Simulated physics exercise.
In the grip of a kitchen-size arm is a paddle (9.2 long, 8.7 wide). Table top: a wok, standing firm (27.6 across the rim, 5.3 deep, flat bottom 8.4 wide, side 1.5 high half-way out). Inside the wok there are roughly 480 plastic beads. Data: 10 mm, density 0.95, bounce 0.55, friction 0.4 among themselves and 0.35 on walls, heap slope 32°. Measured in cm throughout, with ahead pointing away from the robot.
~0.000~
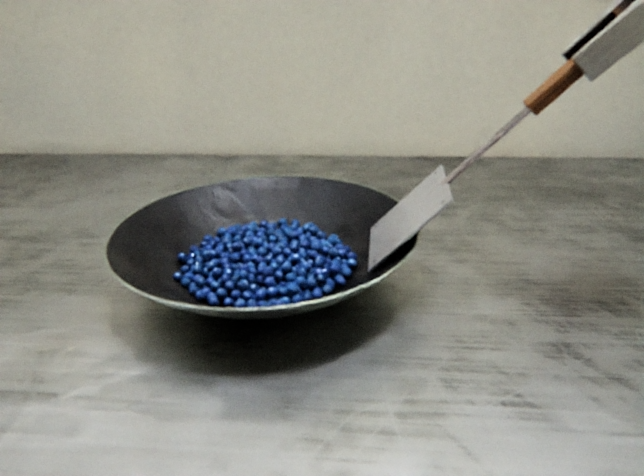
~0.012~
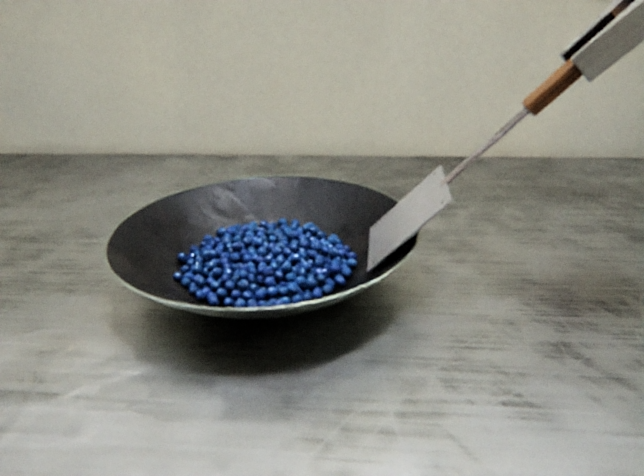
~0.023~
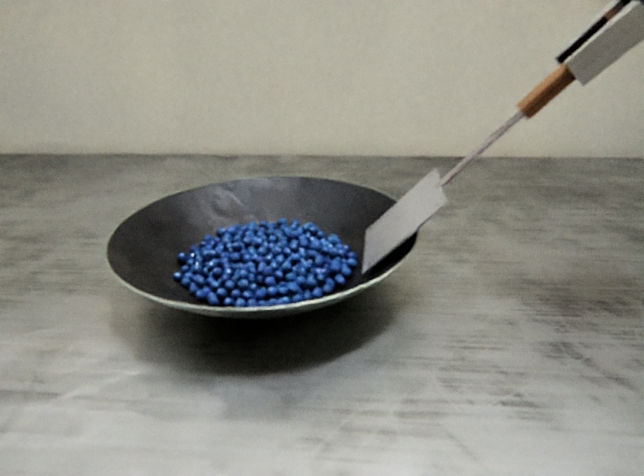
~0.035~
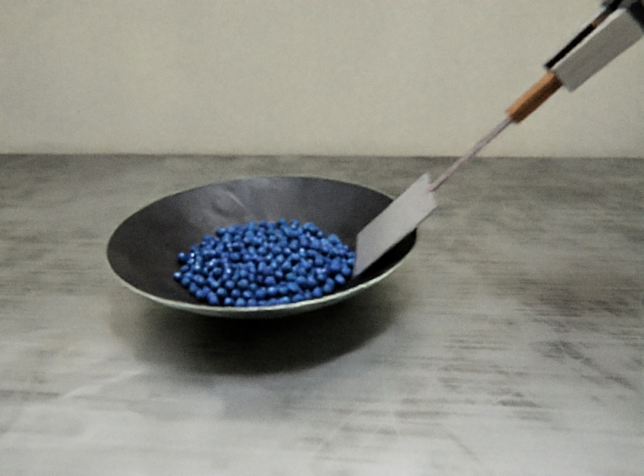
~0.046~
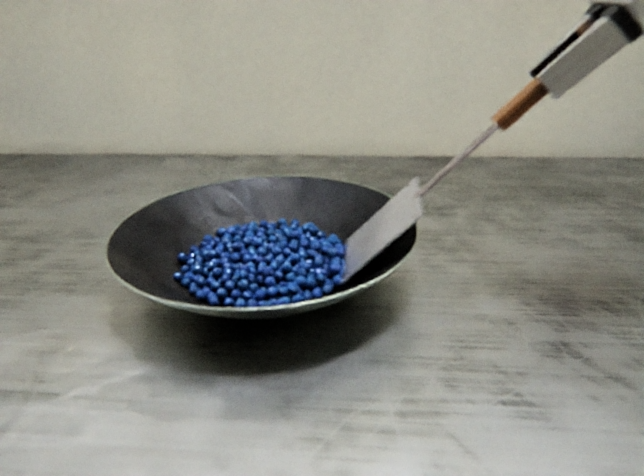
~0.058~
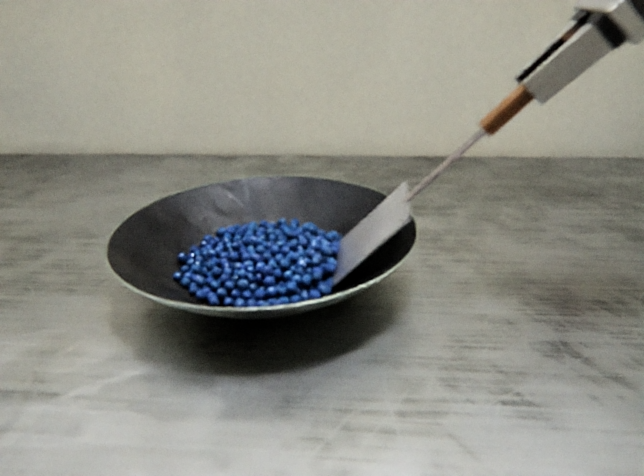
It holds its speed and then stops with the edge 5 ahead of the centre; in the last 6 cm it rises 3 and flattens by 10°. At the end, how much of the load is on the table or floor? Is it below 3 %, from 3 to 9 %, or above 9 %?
Below 3 %.
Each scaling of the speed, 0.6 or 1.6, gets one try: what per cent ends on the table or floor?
The two tries give about 0 and 20 in a hundred.
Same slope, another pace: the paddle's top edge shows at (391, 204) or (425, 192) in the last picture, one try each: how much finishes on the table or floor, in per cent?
About 20 and 0 per cent.
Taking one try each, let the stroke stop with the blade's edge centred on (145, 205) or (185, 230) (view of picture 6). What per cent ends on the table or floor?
Respectively some 40 and 20 percent end on the table or floor.
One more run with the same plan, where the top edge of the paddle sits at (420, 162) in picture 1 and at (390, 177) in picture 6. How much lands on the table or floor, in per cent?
Roughly 0 percent ends up there.
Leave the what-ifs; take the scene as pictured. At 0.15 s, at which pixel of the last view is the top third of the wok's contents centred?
Centre: Approx. (221, 244) in the last view.
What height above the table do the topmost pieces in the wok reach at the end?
Height at the end: Around 5.0 cm.
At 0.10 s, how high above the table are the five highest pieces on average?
4 cm.
After 0.10 s, sloping 46°, highest piece 4 above the table; 477 in the wok.
After 0.15 s, sloping 42°, highest piece 5 above the table; 477 in the wok.
After 0.38 s, sloping 36°, highest piece 6 above the table; 472 in the wok, 3 on the table or floor, 2 on the blade or in flight.
After 1.42 s, sloping 36°, highest piece 5 above the table; 470 in the wok, 7 on the table or floor.
In the end, 470 in the wok, 7 on the table or floor. That is 1 % on the table or floor.
